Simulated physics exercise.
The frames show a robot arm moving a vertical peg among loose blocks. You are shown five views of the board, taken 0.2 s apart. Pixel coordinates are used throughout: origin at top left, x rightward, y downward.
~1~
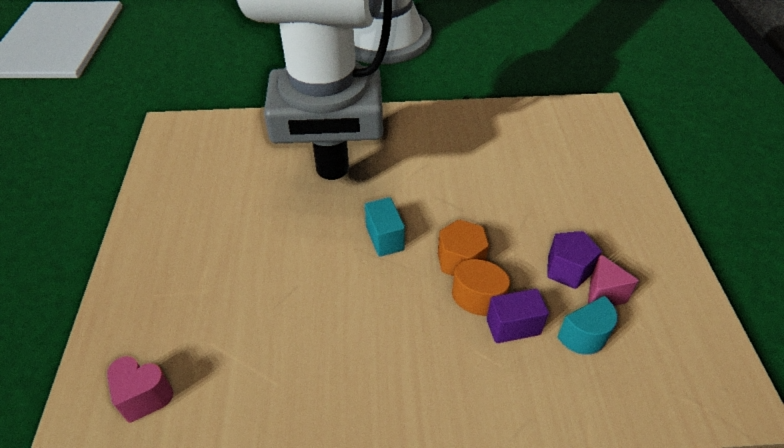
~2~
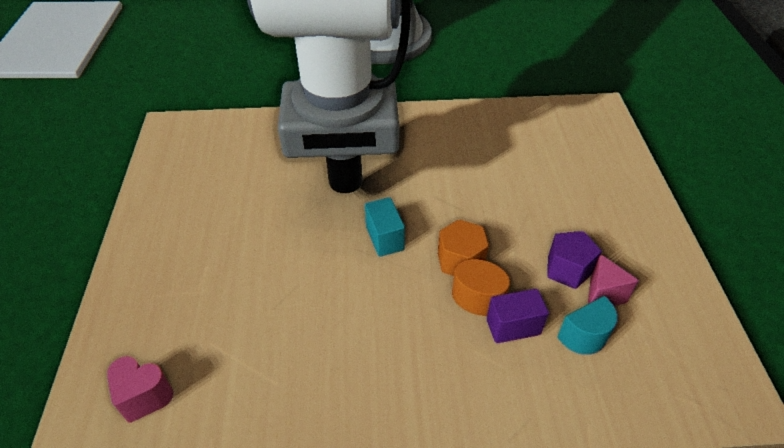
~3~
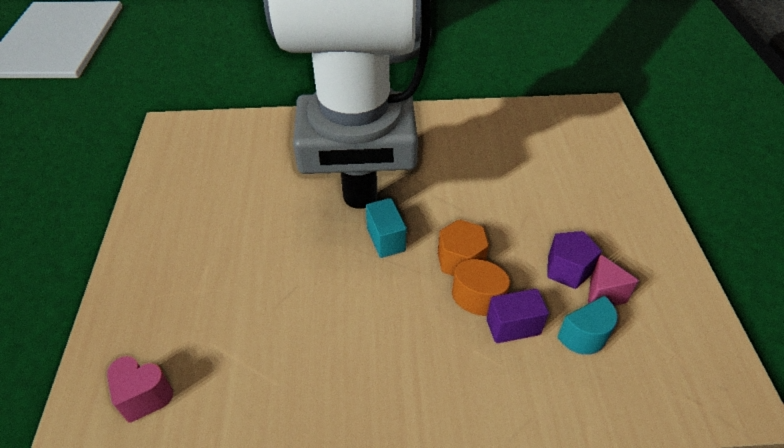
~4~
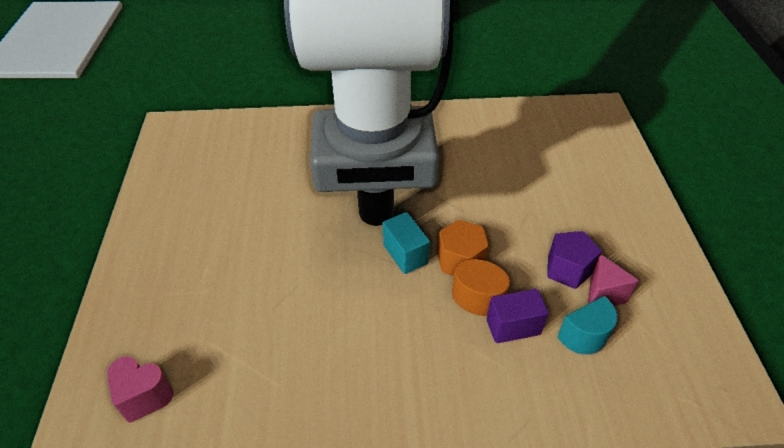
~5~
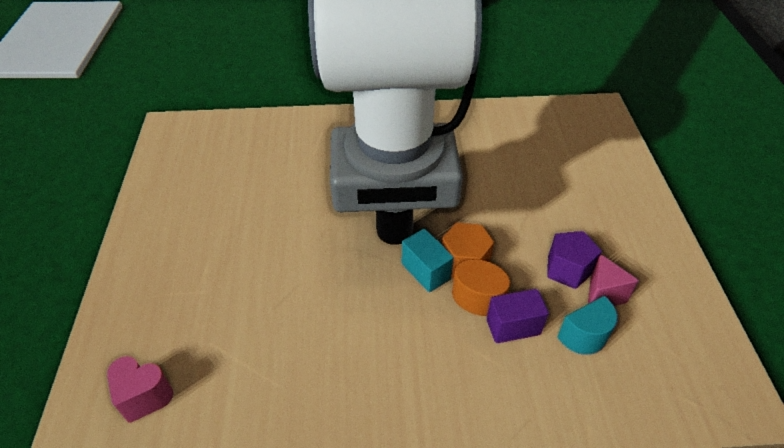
A white and grey robot arm with a short black peg works over a light wooden board on a green surface, seen from above by a still camera. A turquoise block sits near the peg, with orange, purple, pink and turquoise blocks to the right and a pink heart at lower left. The peg moves down and right, pushing the nearer turquoise block against the orange ones, nudging the hexagonal one slightly.
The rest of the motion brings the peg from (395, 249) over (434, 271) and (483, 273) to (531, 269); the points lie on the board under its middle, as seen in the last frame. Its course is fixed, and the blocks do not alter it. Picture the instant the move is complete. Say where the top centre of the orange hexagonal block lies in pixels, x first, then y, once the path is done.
So, by the moment the path ends, you'll find the top centre of the orange hexagonal block at (548, 218).
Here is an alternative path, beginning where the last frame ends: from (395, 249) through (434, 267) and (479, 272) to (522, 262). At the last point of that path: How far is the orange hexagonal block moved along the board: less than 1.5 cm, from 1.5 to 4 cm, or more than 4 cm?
Ends over 4 cm away.
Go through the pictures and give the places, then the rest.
In the first frame, lower end of the peg at (333, 170), tops of blocks, turquoise rectangle at (384, 215), orange hexagonal block at (464, 238), orange oval at (482, 276), purple rectangle at (520, 305), purple pentagonal block at (576, 247).
In the second frame, peg at (346, 183), blocks as before.
In the third frame, peg at (360, 198), blocks as before.
In the fourth frame, peg at (377, 214), turquoise rectangle at (406, 231).
In the fifth frame, peg at (395, 232), turquoise rectangle at (428, 249), orange hexagonal block at (468, 240), orange oval at (482, 276), purple rectangle at (520, 305), purple pentagonal block at (576, 247).
What follows on the original path. One third of the way, peg at (436, 254); turquoise rectangle at (467, 275); orange hexagonal block at (479, 241), turned 25° anticlockwise; orange oval at (522, 293); purple rectangle at (543, 326).
Two thirds of the way, peg at (486, 256); turquoise rectangle at (497, 288), turned 45° clockwise; orange hexagonal block at (519, 232), turned 65° anticlockwise; orange oval at (543, 306), turned 40° anticlockwise; purple rectangle at (553, 341), turned 15° clockwise.
At the end, peg at (535, 252); turquoise rectangle at (497, 288), turned 45° clockwise; orange hexagonal block at (548, 218), turned 110° anticlockwise; orange oval at (543, 306), turned 40° anticlockwise; purple rectangle at (553, 341), turned 15° clockwise; purple pentagonal block at (586, 242), turned 30° clockwise.
